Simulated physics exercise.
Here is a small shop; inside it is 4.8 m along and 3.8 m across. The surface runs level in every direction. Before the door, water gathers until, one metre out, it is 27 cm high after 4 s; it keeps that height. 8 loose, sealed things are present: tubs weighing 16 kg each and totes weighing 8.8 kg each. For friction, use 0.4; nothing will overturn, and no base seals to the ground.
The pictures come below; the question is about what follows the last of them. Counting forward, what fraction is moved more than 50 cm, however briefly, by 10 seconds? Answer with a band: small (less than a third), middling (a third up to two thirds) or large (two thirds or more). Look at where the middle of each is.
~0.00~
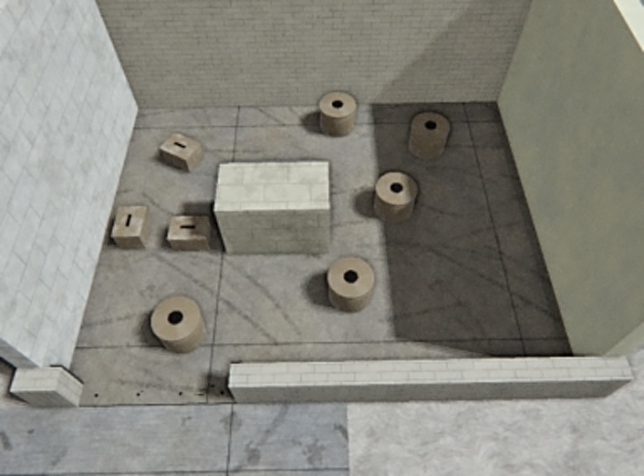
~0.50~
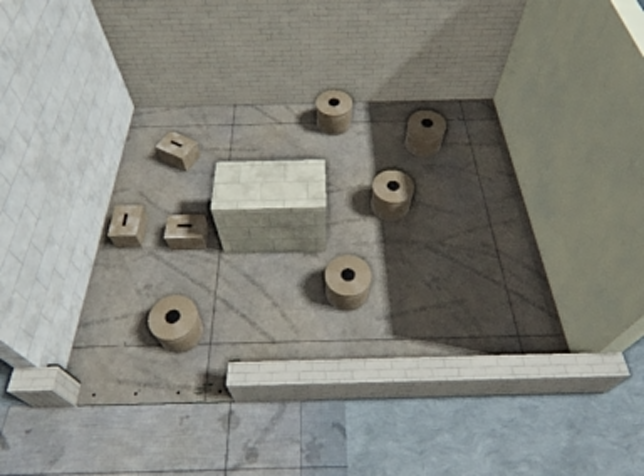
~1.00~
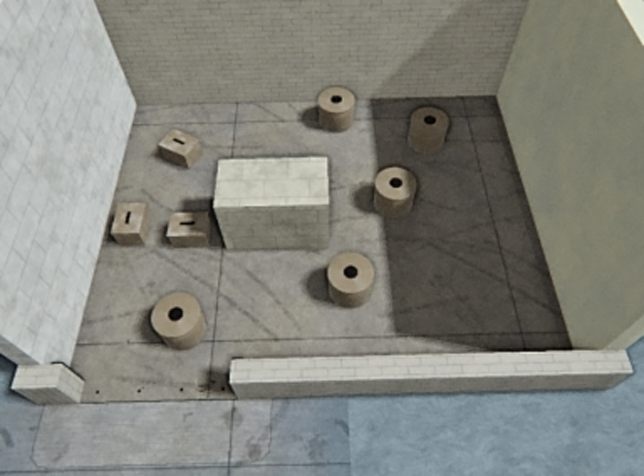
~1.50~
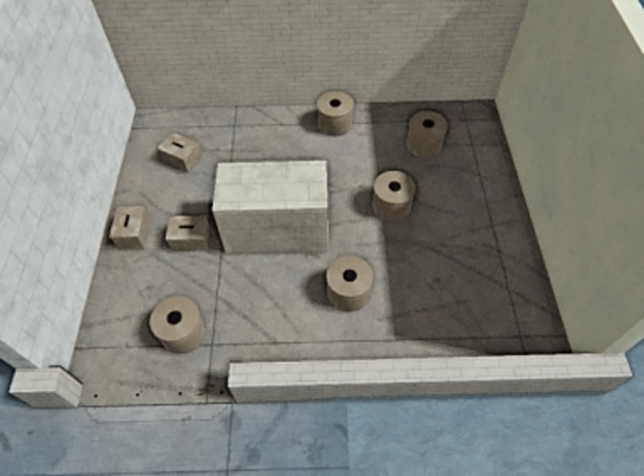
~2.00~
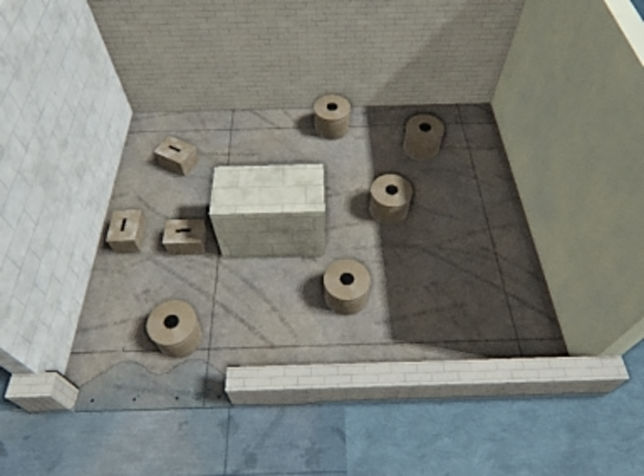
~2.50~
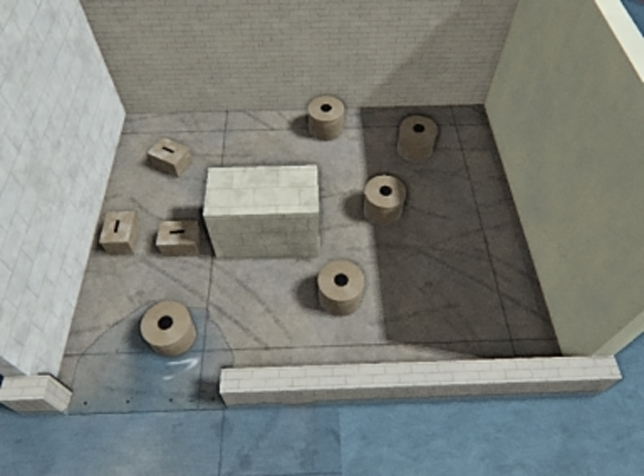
Large.
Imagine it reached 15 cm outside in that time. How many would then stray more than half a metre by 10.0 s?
The count would be 3.
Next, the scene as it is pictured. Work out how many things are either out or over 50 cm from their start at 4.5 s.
By my tally, 2.
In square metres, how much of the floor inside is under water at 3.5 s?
Wet area: Approx. 3.5 m2.
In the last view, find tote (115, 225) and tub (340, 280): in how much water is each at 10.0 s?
First roughly 15 cm, second roughly 7 cm.
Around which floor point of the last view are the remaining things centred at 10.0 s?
That lands at roughly (411, 225).
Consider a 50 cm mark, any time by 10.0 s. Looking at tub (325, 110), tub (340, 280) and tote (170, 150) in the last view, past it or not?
Beyond, within, beyond.
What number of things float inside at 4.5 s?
I'd say 0 of them.
After 3.5 s 0 of 8 are over 50 cm from their spots; 0 afloat.
After 4.5 s 2 of 8 are over 50 cm from their spots; 0 afloat.
After 7.0 s 4 of 8 are over 50 cm from their spots; 3 afloat.
After 10.0 s 6 of 8 are over 50 cm from their spots, and 6 have been at some point; 7 afloat.
